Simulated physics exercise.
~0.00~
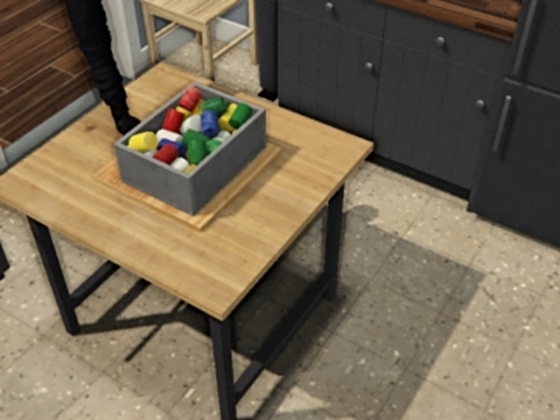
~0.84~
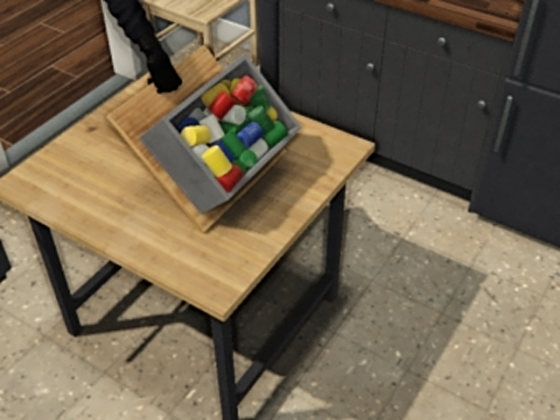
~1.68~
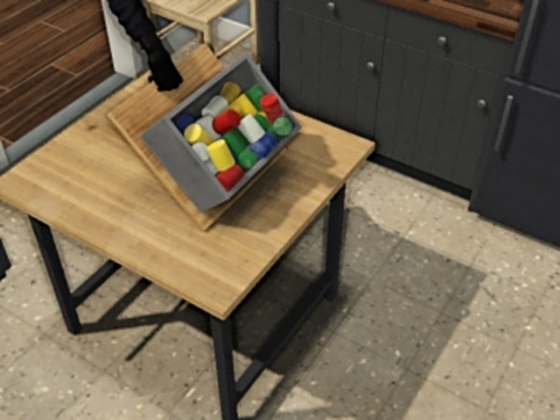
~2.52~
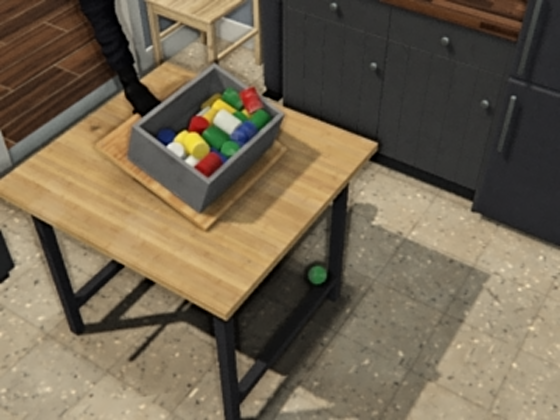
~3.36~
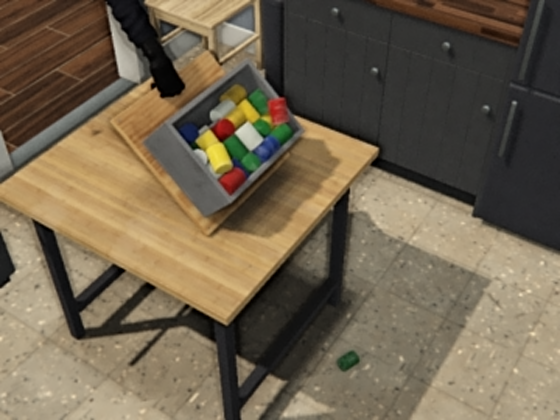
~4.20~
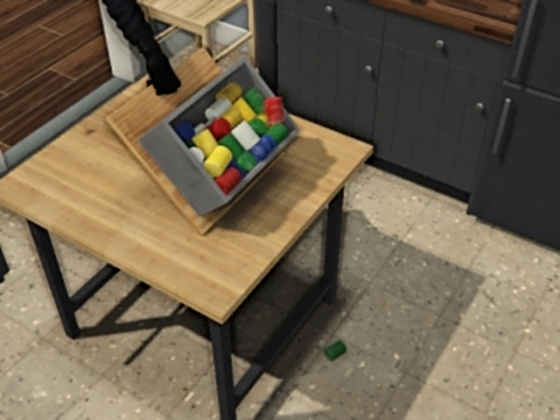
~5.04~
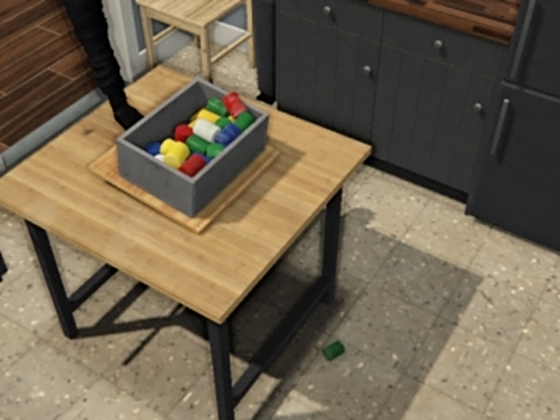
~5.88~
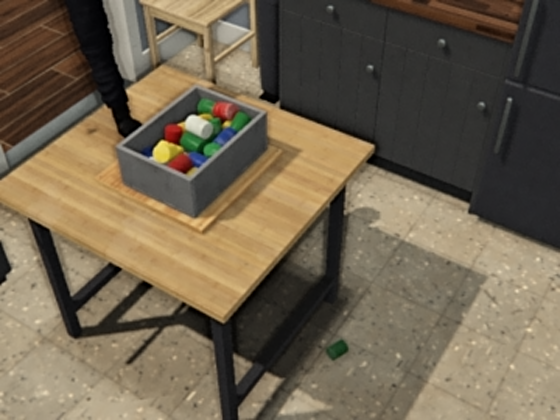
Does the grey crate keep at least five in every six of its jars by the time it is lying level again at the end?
Yes, it loses fewer than one in six of them. A single green jar ends up on the floor, and the rest are still piled inside the crate.
